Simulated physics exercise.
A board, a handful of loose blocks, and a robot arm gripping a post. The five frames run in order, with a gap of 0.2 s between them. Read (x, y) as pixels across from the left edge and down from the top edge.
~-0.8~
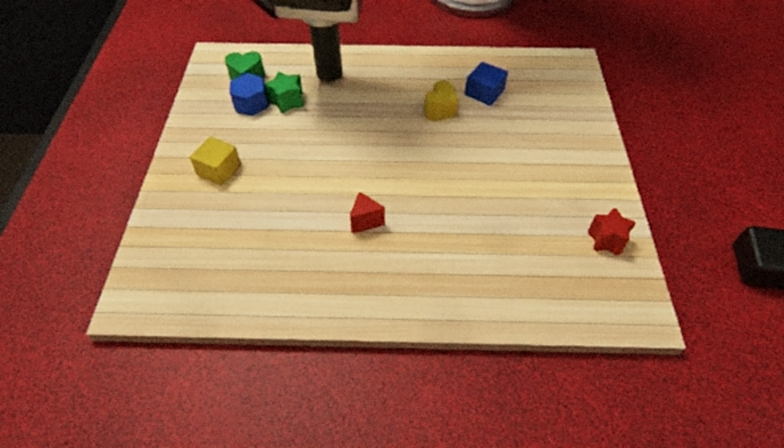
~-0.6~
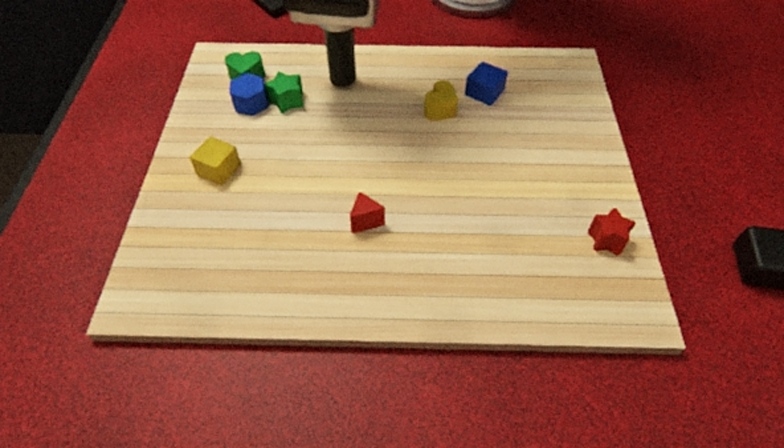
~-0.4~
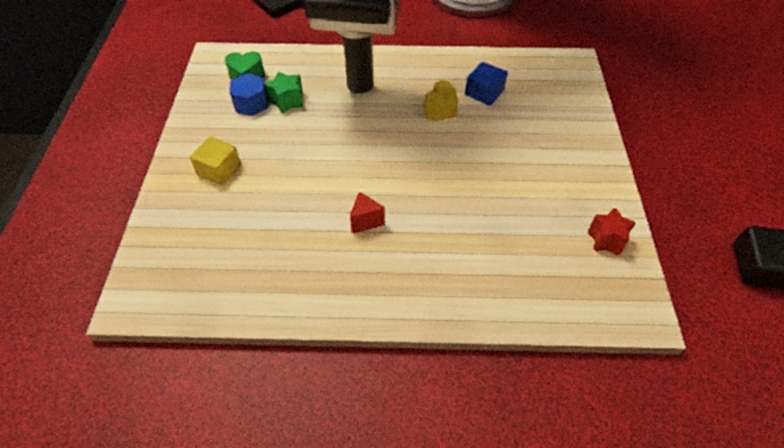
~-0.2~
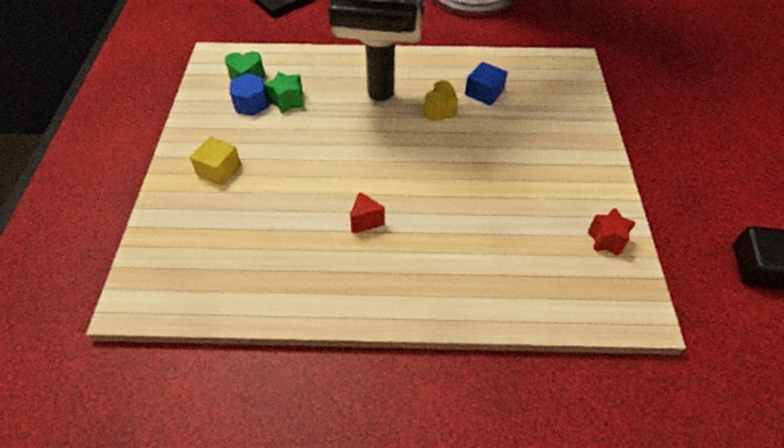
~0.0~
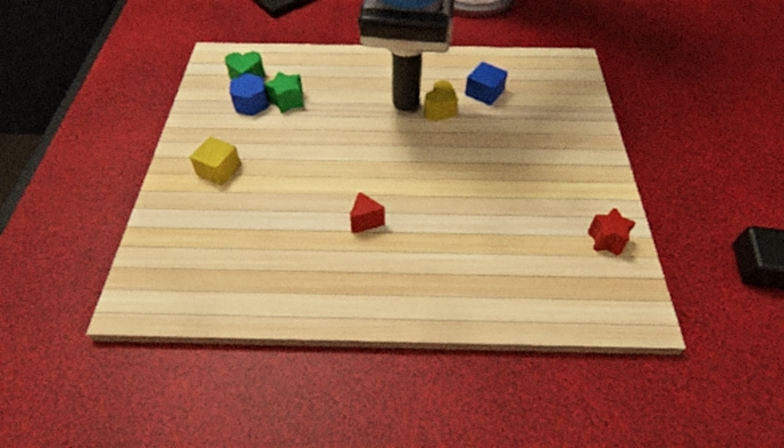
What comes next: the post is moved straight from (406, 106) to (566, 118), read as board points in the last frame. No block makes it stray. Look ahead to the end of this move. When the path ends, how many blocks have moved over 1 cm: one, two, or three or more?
Going by the path, one of them shifts by more than about 1 cm.
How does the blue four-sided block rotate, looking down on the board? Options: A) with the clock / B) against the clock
The answer is B.
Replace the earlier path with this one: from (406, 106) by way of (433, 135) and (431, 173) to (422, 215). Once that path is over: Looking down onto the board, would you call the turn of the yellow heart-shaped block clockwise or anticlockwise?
It swings round anticlockwise.
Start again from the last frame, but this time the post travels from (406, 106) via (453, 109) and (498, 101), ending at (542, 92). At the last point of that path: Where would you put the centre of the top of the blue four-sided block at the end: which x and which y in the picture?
It should be at (506, 60) by then.
What follows on the original path. One third of the way, post at (459, 105); yellow heart-shaped block at (487, 96), turned 15° anticlockwise.
Two thirds of the way, post at (513, 108); yellow heart-shaped block at (541, 104); blue four-sided block at (492, 72), turned 20° anticlockwise.
At the end, post at (568, 113); yellow heart-shaped block at (587, 117), turned 40° clockwise; blue four-sided block at (492, 72), turned 20° anticlockwise.
